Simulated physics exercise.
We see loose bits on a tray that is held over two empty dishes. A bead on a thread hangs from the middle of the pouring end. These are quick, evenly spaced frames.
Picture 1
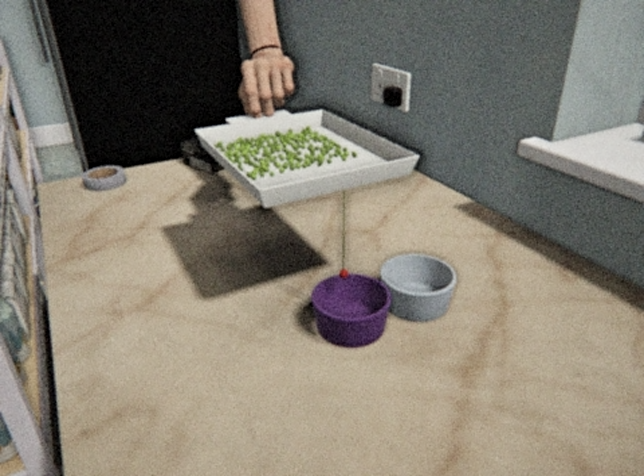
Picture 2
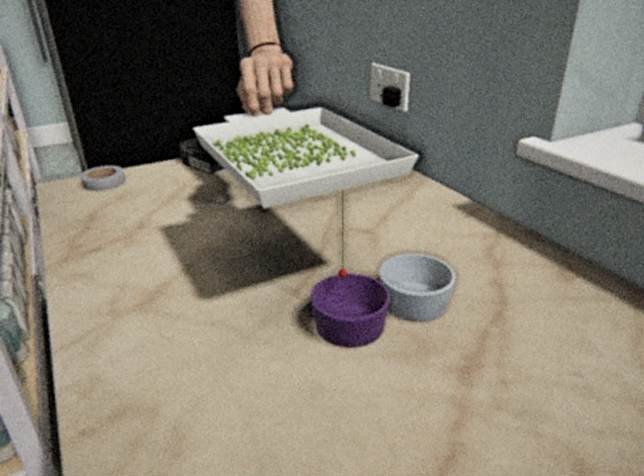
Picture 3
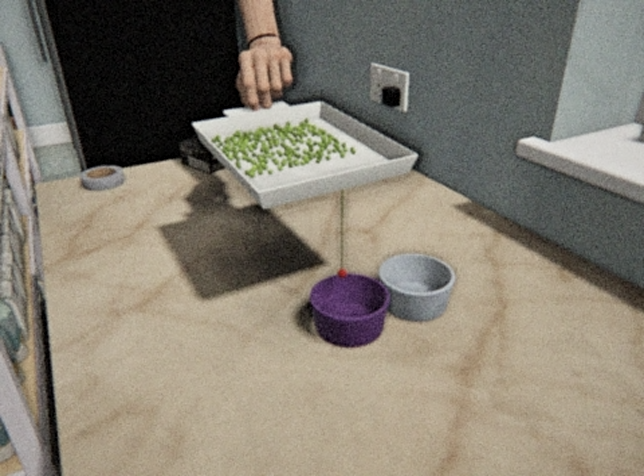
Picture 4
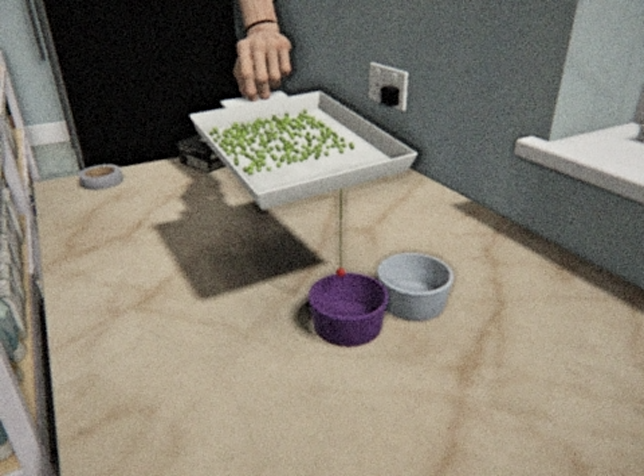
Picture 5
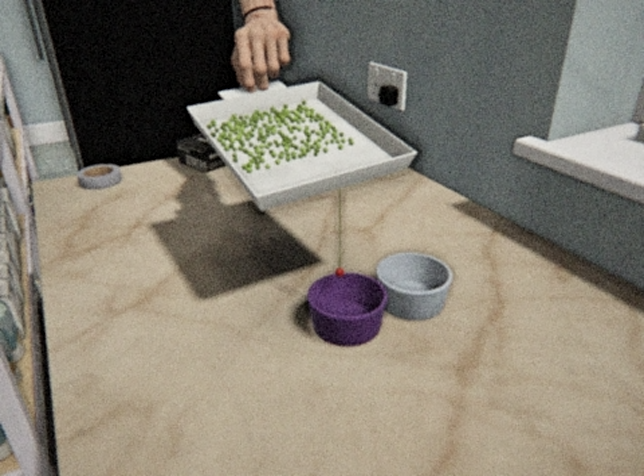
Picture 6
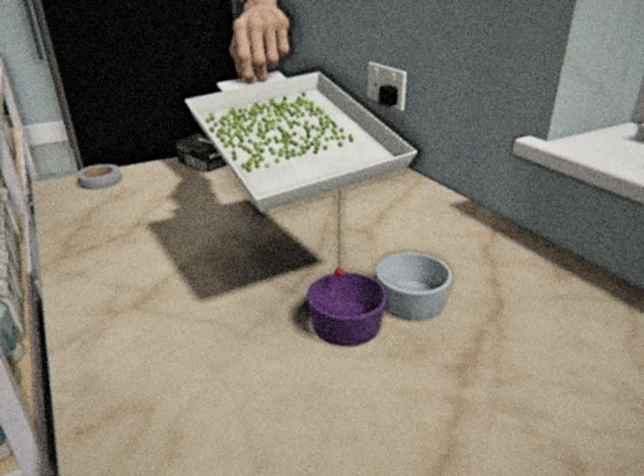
On a marble-patterned worktop, a hand held a white tray of green peas above a purple dish and a grey one, then slowly raised the back end, tilting the tray slightly towards the viewer.
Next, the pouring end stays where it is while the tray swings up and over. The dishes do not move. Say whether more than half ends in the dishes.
In the dishes lies less than half of it.
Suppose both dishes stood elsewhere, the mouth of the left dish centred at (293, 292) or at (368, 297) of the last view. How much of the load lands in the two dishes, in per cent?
The first gives 40 %, the second 0 %.
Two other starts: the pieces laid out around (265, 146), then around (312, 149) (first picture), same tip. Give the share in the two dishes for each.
First some 0, then 10 per cent.
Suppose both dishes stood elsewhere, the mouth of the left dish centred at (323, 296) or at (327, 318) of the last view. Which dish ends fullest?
First the left-hand dish, then the dish on the left.
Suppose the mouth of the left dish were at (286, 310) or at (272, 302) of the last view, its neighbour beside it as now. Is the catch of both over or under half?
At the first place above a half, at the second over half.
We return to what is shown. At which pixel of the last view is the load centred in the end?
Close to (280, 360).
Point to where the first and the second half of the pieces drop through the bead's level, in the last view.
Early half (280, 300), late half (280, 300).
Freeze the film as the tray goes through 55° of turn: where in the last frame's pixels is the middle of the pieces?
Close to (289, 190).
Soon, tray tipped steeply; nearly all on the tray; a stray few outside both; a stray few in the air.
A while on, tray tipped right over; about two thirds on the tray; a stray few in the left dish; a small part outside both; about a quarter in the air.
Towards the end, tray tipped past a quarter turn; a stray few in the left dish; nearly all outside both.
Finally, tray tipped past a quarter turn; a stray few in the left dish; none in the right dish; nearly all outside both.
